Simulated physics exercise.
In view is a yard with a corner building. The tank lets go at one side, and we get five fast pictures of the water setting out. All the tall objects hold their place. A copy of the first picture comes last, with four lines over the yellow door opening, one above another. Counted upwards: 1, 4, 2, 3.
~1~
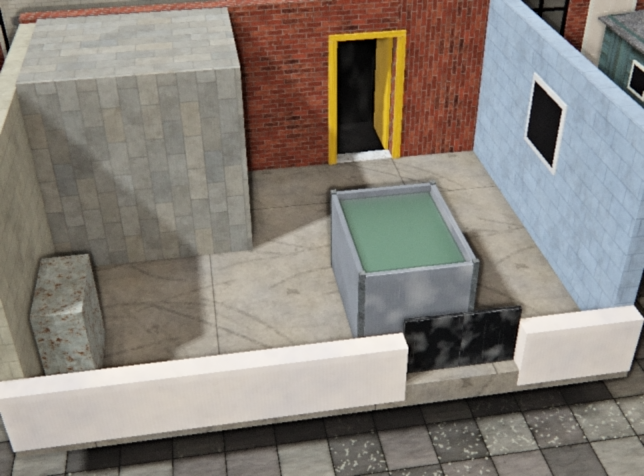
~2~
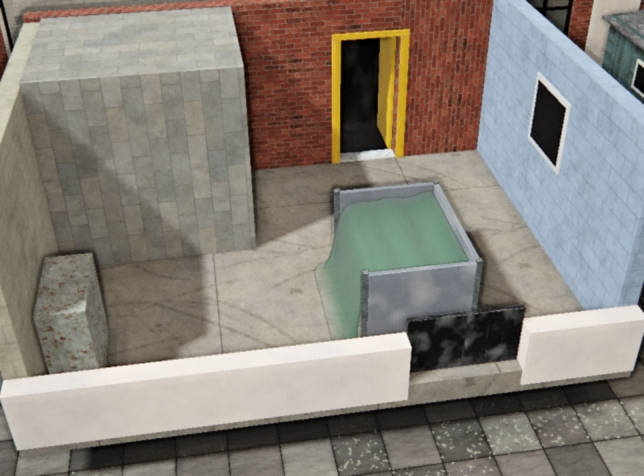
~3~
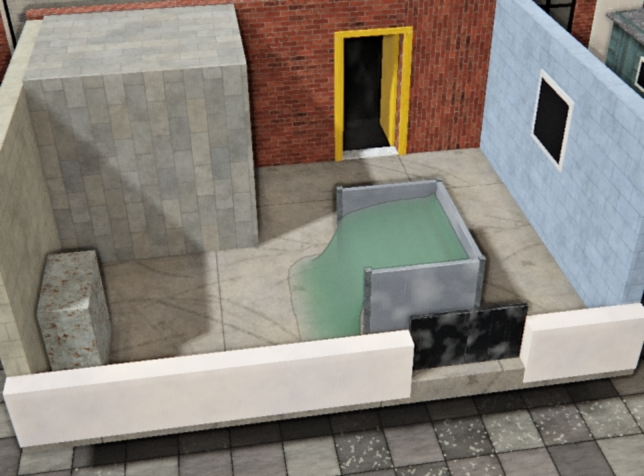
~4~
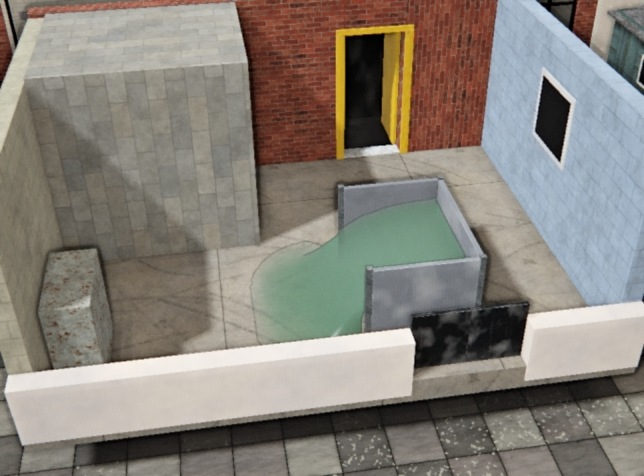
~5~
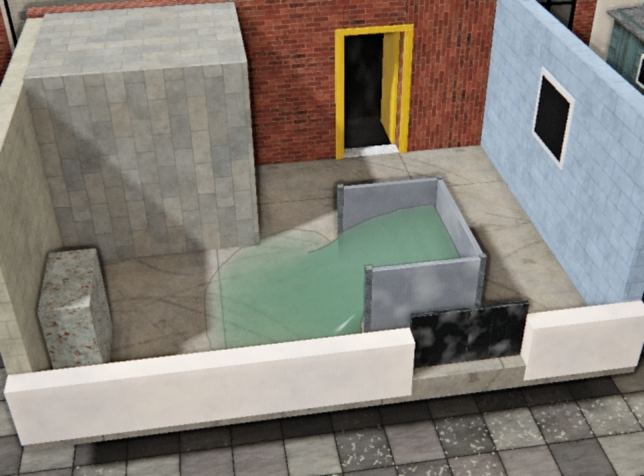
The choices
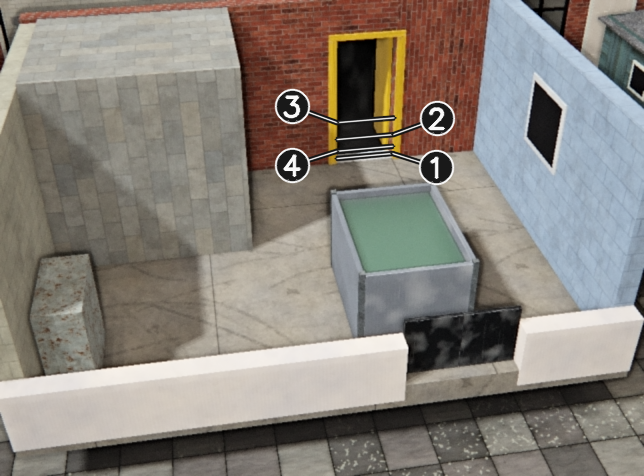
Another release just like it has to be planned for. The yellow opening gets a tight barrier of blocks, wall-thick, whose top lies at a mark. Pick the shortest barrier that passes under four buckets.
Use mark 1.
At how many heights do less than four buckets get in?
All four.
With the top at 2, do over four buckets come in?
No.
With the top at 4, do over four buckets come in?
No.
In white, 1 at (364, 156); 2 at (365, 137); 3 at (365, 120); 4 at (365, 148); from the bottom up 1, 4, 2, 3.
With 1, a splash gets over, under a bucket.
With 2, nothing gets over.
With 3, nothing gets over.
With 4, nothing gets over.
